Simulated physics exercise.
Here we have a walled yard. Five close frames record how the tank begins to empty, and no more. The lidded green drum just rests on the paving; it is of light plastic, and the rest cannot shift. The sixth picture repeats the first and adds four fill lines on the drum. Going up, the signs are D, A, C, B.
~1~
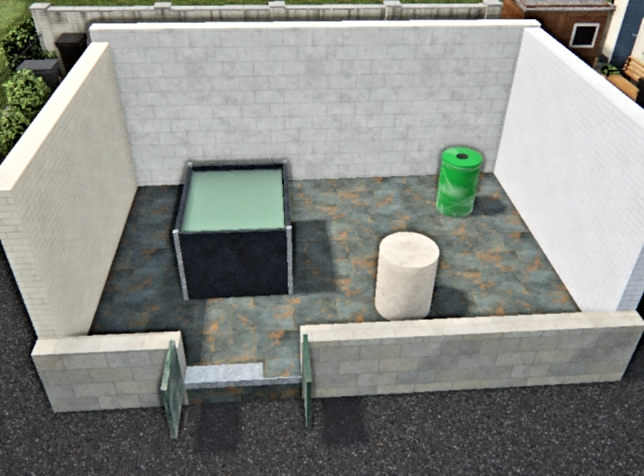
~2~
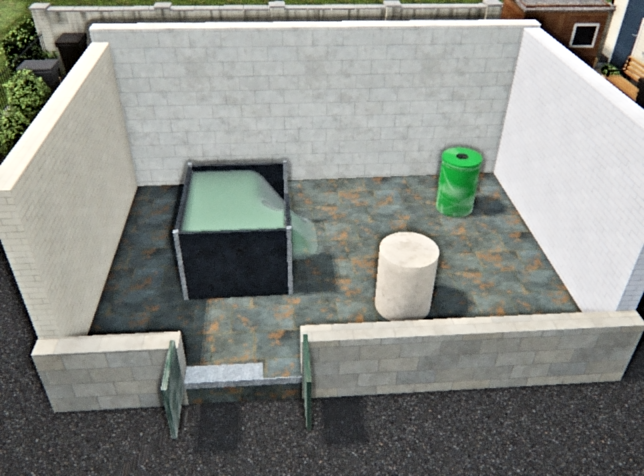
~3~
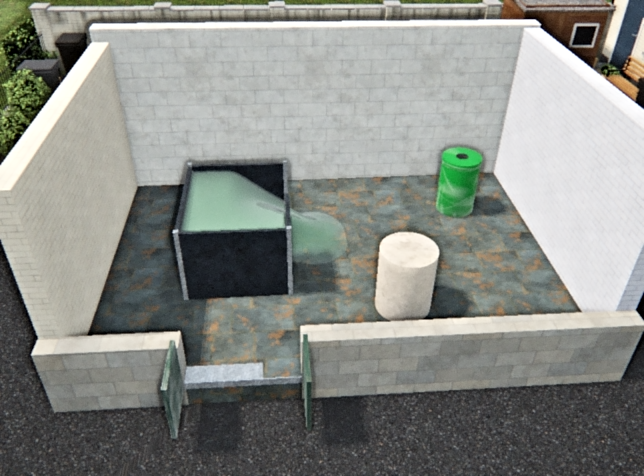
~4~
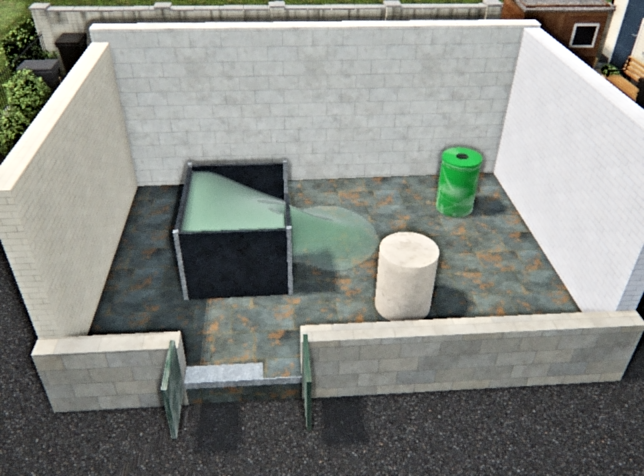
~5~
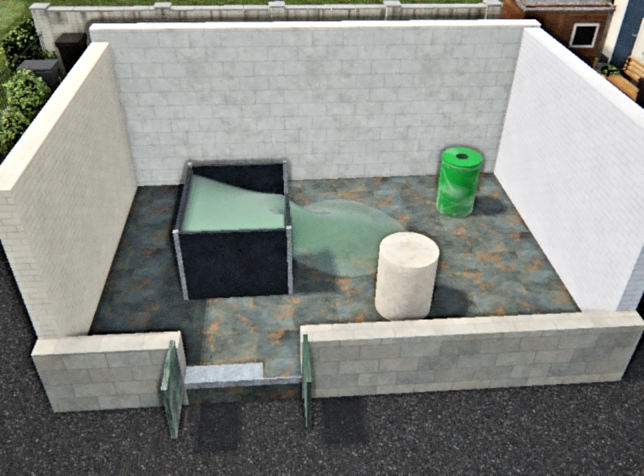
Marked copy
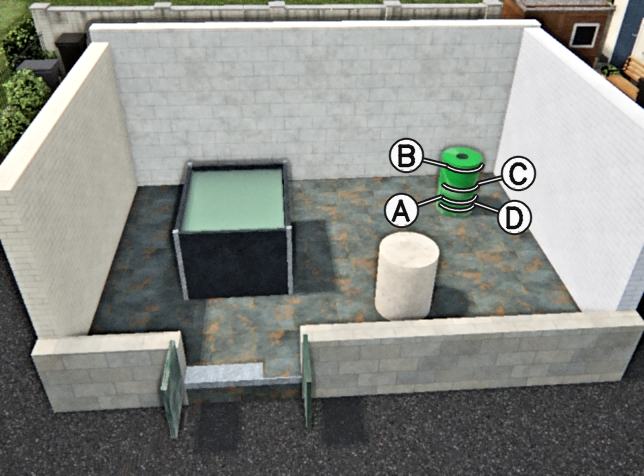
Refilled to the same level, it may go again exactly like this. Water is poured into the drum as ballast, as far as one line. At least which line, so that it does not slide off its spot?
C will do.
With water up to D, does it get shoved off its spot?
Yes, it does.
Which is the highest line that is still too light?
A it is.
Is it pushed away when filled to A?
Yes, that goes wrong.
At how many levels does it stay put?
Two.
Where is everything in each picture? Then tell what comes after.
Lid of the green drum at (463, 157); tank full, its middle at (236, 200); open gate at (241, 332).
Water covers 2 % of the ground and is seen nearest the drum at (307, 222).
Water covers 4 % of the ground and is seen nearest the drum at (337, 225).
Water covers 8 % of the ground and is seen nearest the drum at (334, 211).
Lid of the green drum at (463, 157); water covers 12 % of the ground, mostly out of sight from here.
On the marked copy, A at (462, 202); B at (467, 171); C at (464, 190); D at (460, 210); from the bottom up D, A, C, B.
Choosing A, it is pushed about half its own width away.
Choosing B, it does not move.
Choosing C, it does not move.
Choosing D, it is pushed about its own width away.
